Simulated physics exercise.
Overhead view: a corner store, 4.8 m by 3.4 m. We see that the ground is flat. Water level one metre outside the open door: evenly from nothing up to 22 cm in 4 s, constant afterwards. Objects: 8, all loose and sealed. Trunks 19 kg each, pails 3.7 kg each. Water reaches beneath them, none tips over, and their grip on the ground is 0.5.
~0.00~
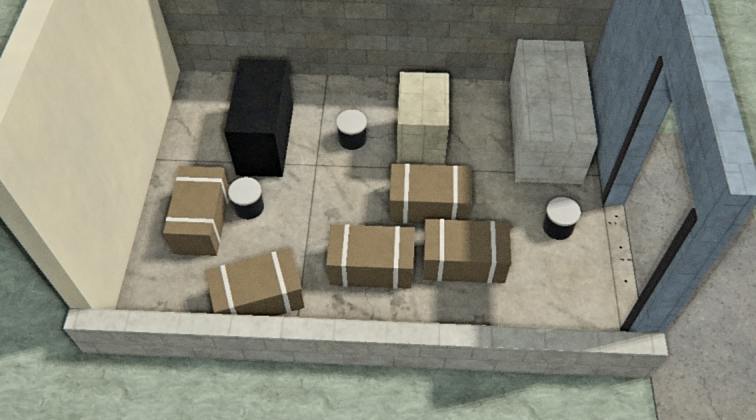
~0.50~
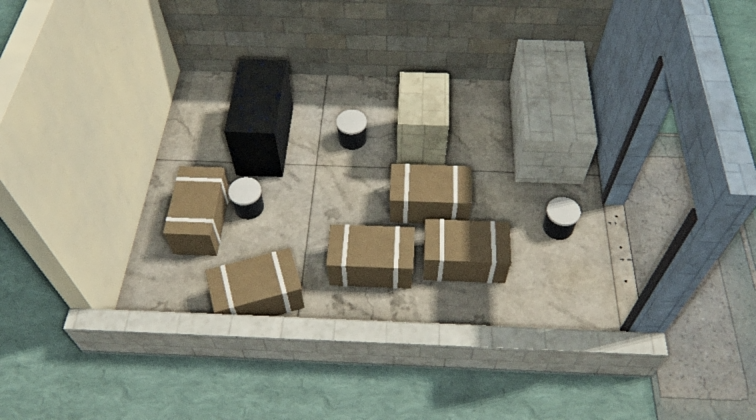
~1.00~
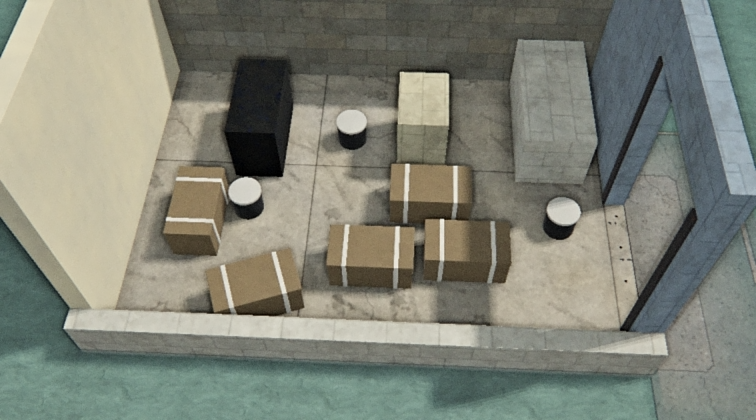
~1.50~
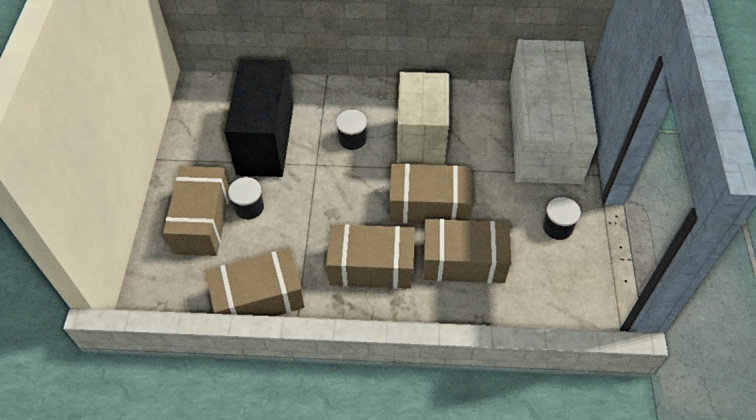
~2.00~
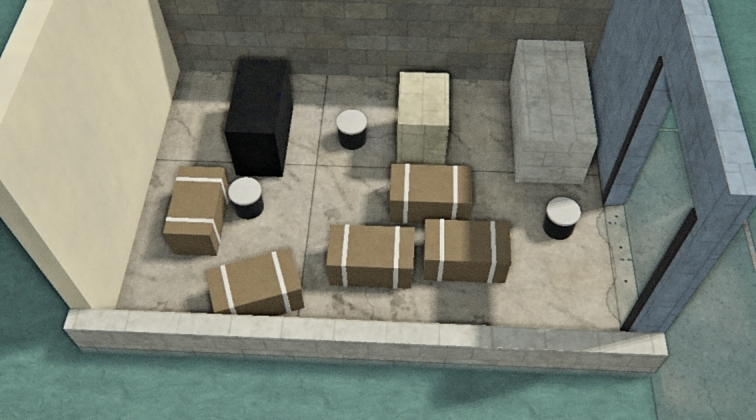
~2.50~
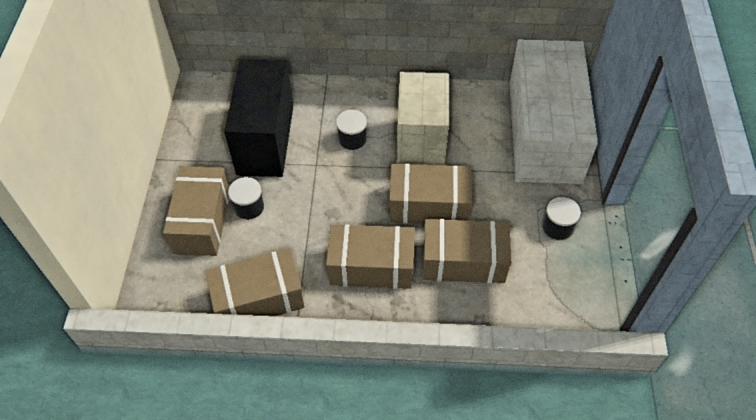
In a corner store, water rises outside and creeps through the doorway while everything inside stays still.
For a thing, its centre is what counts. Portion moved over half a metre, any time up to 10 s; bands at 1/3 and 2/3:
It's going to be most of them, two thirds or beyond.
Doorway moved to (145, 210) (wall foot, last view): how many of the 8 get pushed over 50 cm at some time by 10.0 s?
In that case the number is 8.
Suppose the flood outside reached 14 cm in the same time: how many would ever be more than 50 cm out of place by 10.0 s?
Then 5 of them.
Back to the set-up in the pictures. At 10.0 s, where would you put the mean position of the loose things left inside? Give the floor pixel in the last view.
They average out to somewhere around (272, 168).
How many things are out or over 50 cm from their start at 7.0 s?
I make it 5 by then.
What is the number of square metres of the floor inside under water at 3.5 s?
Some 2.0 m2 of it.
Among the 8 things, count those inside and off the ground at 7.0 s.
Count: 5.
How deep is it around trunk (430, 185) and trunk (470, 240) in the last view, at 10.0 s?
Some 14 cm at the first, some 14 cm at the second.
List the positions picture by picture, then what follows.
In the first frame, a trunk at (253, 279) rests on the ground; a trunk at (194, 200) rests on the ground; 0.0 m2 under water; 0 of 8 have shifted.
In the second frame, a trunk at (253, 279) rests on the ground; a trunk at (194, 200) rests on the ground; water covers 0.0 m2; 0 of 8 have shifted.
In the third frame, a trunk at (253, 279) rests on the ground; a trunk at (194, 200) rests on the ground; 0.0 m2 under water; 0 of 8 have shifted.
In the fourth frame, a trunk at (253, 279), on the bottom; a trunk at (194, 200), on the bottom; water covers 0.0 m2; 0 of 8 have shifted.
In the fifth frame, a trunk at (253, 279) rests on the ground; a trunk at (194, 200) rests on the ground; water covers 0.0 m2; 0 of 8 have shifted.
In the sixth frame, a trunk at (253, 279) rests on the ground; a trunk at (194, 200), on the bottom; water covers 0.6 m2; 0 of 8 have shifted.
After 3.5 s 0 of 8 are over 50 cm from their spots; 0 afloat.
After 4.5 s 1 of 8 are over 50 cm from their spots; 0 afloat.
After 7.0 s 5 of 8 are over 50 cm from their spots; 5 afloat.
After 10.0 s 7 of 8 are over 50 cm from their spots, and 7 have been at some point; 8 afloat.
